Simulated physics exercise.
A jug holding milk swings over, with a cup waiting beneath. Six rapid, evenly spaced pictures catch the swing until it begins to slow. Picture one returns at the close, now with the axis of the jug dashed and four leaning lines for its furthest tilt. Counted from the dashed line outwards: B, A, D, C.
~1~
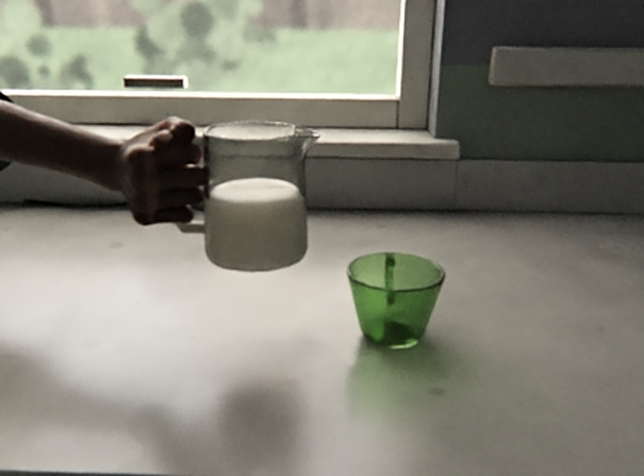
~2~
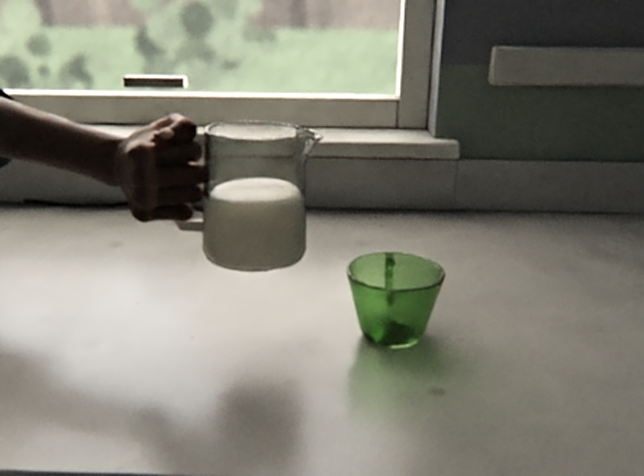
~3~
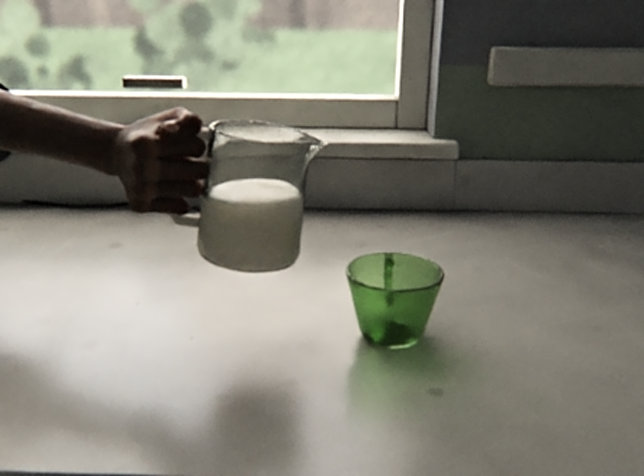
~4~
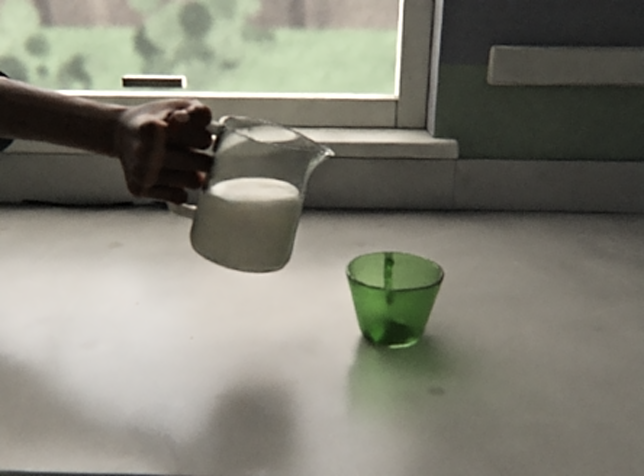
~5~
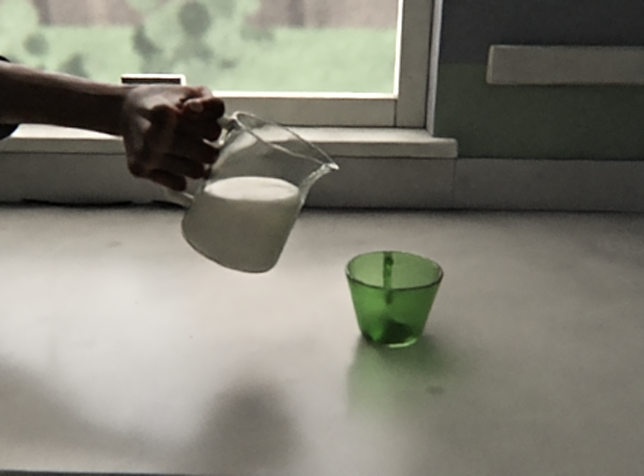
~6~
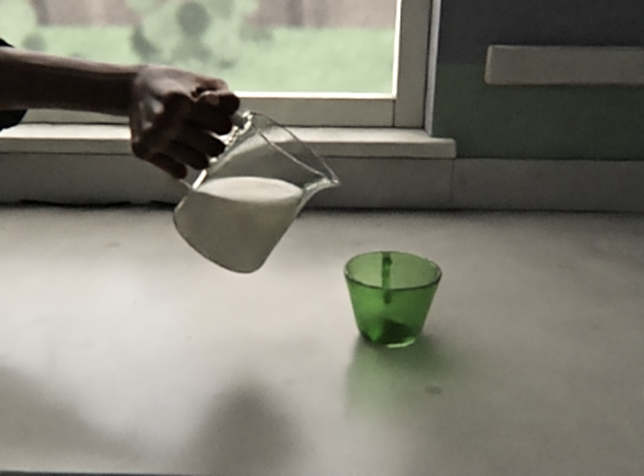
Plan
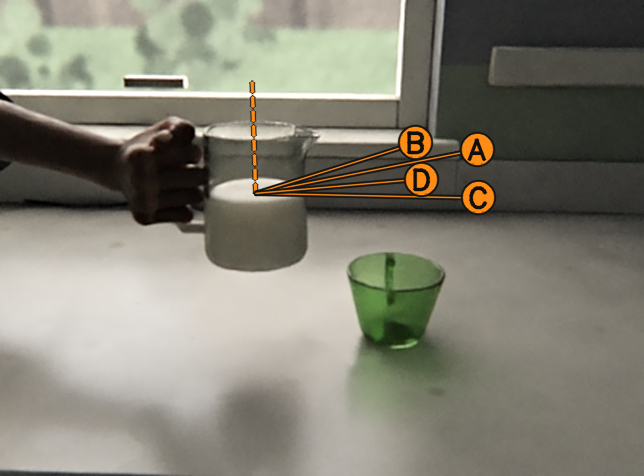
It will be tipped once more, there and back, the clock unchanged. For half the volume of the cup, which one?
The answer is line B.
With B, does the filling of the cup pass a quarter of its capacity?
Yes.
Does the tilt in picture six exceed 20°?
Yes.
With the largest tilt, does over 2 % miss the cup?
Yes, it does.
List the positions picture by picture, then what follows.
In the first picture, upright, lip at (319, 134); rim of the cup round (396, 270); nothing has left yet.
In the second picture, upright, lip at (321, 136); nothing has left yet.
In the third picture, tipped about 7°, lip at (325, 143); nothing has left yet.
In the fourth picture, tipped about 15°, lip at (332, 154); nothing has left yet.
In the fifth picture, tipped about 25°, lip at (337, 167); nothing has left yet.
In the sixth picture, tipped about 36°, lip at (338, 182); nothing has left yet.
On the marked copy, A at (460, 152); B at (399, 148); C at (461, 197); D at (404, 180).
Choosing A, the cup ends with about 69 % of what it can hold.
Choosing B, the cup ends with about 51 % of what it can hold.
Choosing C, the cup ends with about 65 % of what it can hold; 30 % of the milk is spilt.
Choosing D, the cup ends with about 74 % of what it can hold; 12 % of the milk is spilt.
